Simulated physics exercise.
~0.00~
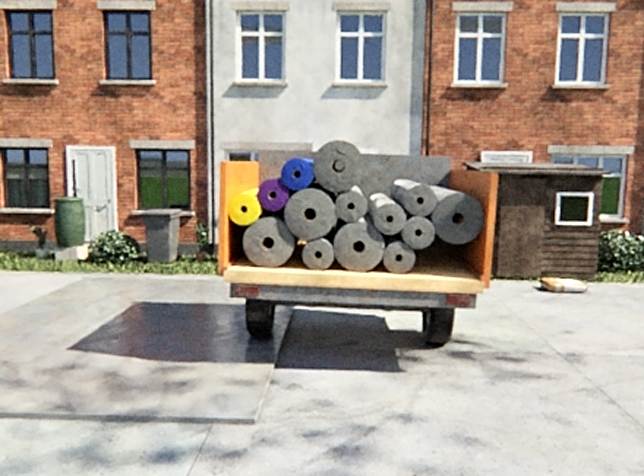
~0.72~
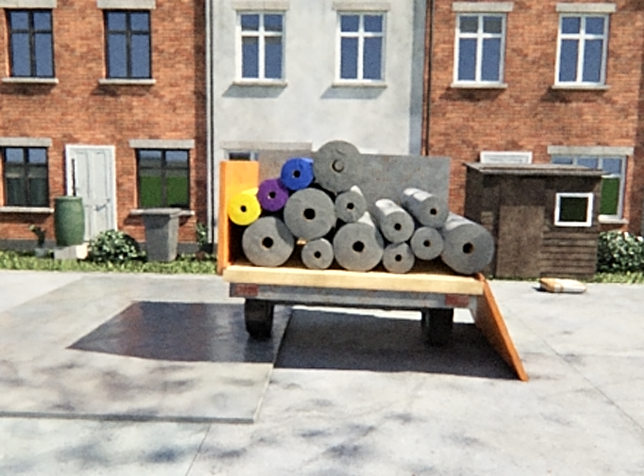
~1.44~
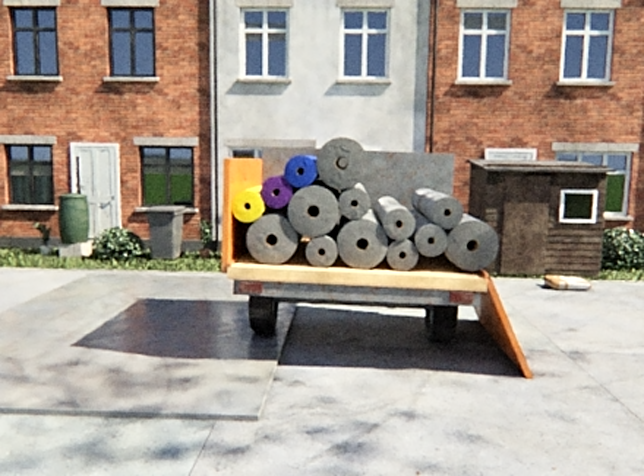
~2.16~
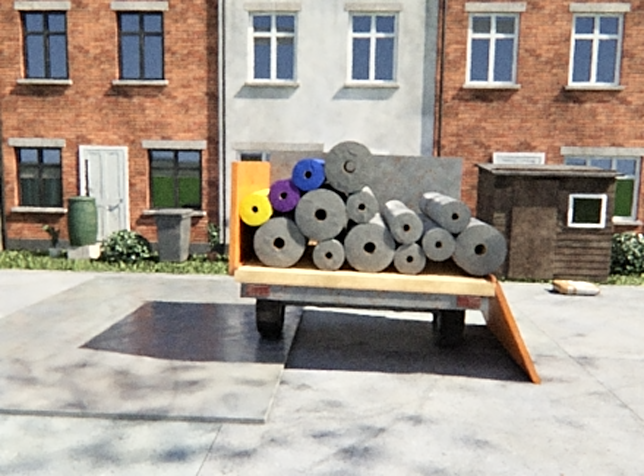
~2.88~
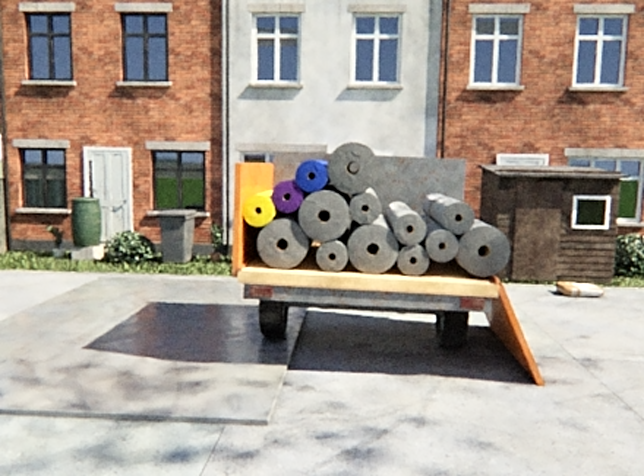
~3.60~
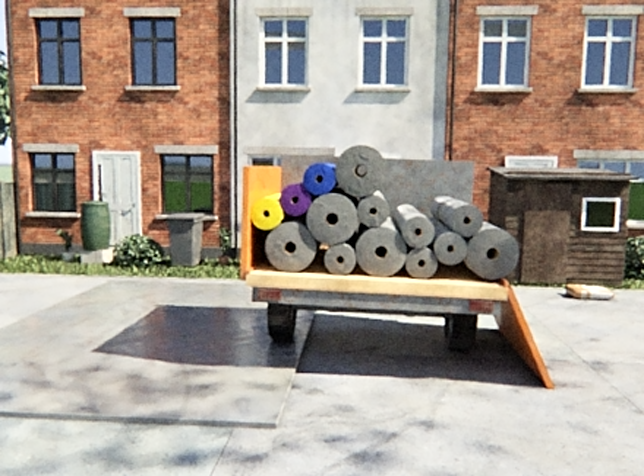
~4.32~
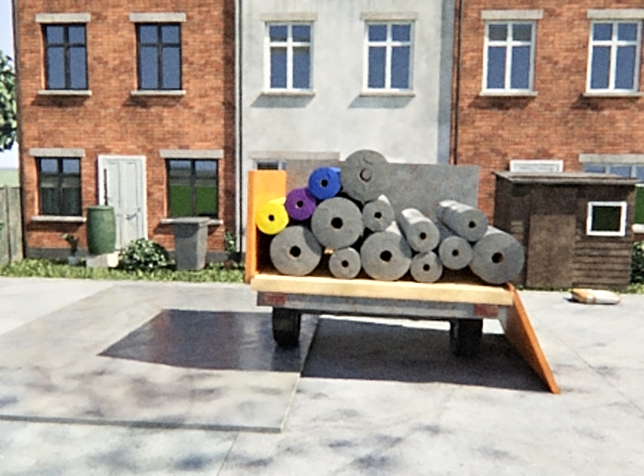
Orange side board of a flatbed trailer dropping open on the right, the stacked grey and coloured rolls all staying aboard.
